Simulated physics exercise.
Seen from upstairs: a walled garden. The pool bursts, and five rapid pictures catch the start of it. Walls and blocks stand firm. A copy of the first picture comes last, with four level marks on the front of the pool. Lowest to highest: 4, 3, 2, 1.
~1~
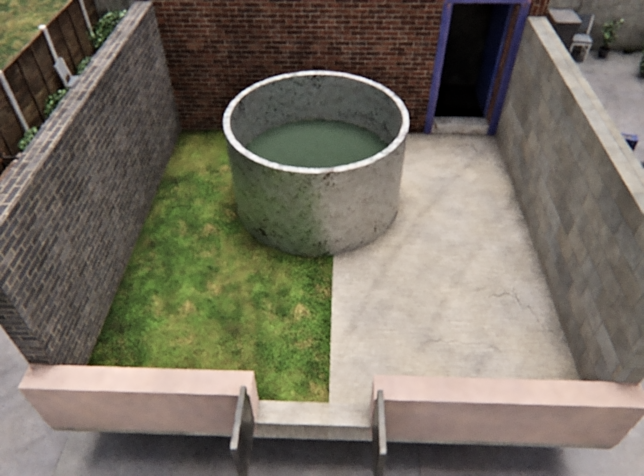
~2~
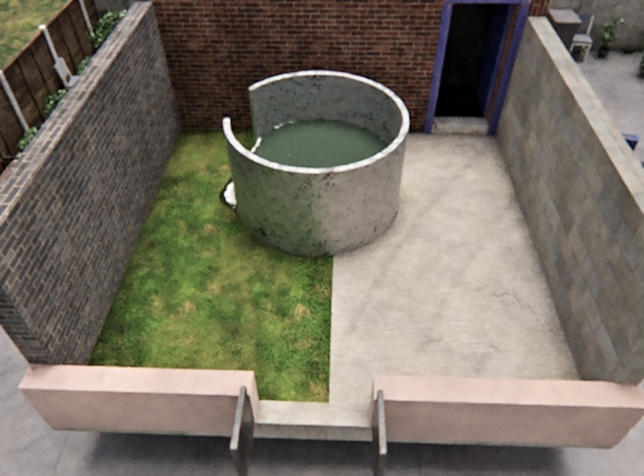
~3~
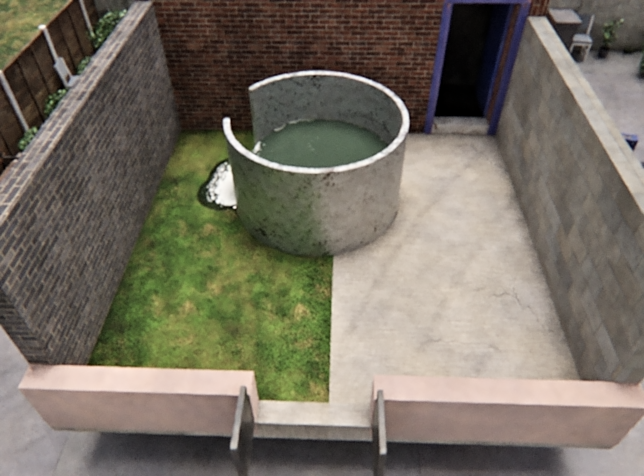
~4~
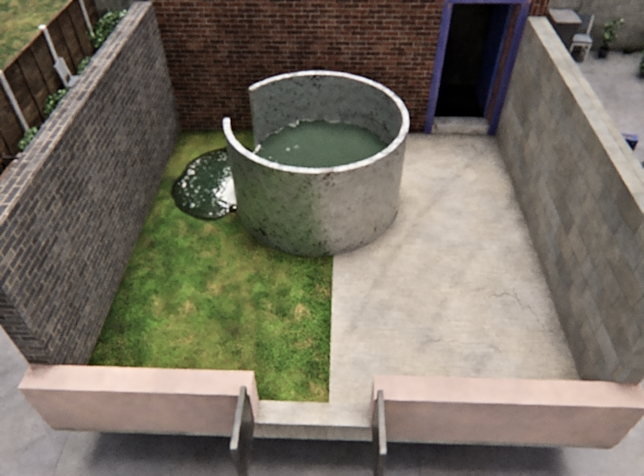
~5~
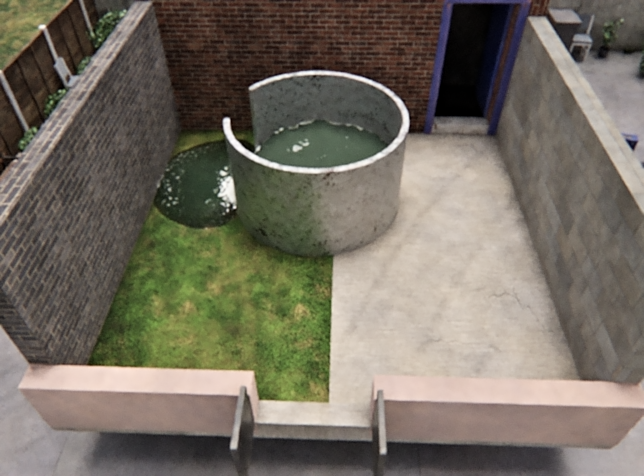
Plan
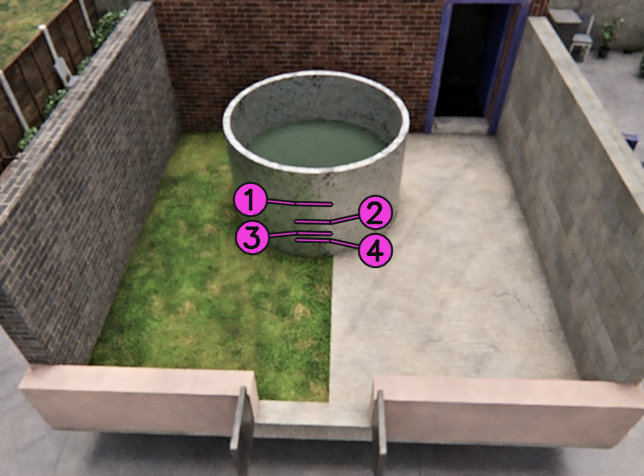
The video shows a walled garden from above, with a round pool of still green water; a gap appears in the pool's left side, and water pours through it, spreading leftward across the grass in a widening dark puddle.
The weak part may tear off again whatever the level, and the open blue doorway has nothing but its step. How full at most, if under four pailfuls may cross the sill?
1 is the one.
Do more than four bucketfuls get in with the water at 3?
No, not at all.
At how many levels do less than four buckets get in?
All of them.
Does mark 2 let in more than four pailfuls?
No, that is safe.
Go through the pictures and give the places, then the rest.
The first picture shows water in the pool at rest, its middle at (317, 162); foot of the blue doorway at (459, 134); open gate at (313, 370).
The second picture shows front seen at (231, 201), 1 % of the ground wet.
The third picture shows front seen at (206, 198), 3 % of the ground wet.
The fourth picture shows front seen at (198, 160), 7 % of the ground wet.
The fifth picture shows front seen at (168, 164), 10 % of the ground wet.
On the marked copy, 1 at (312, 203); 2 at (313, 221); 3 at (313, 233); 4 at (313, 240); from the bottom up 4, 3, 2, 1.
With 1, a bucket or two gets in.
With 2, nothing gets over.
With 3, nothing gets over.
With 4, nothing gets over.
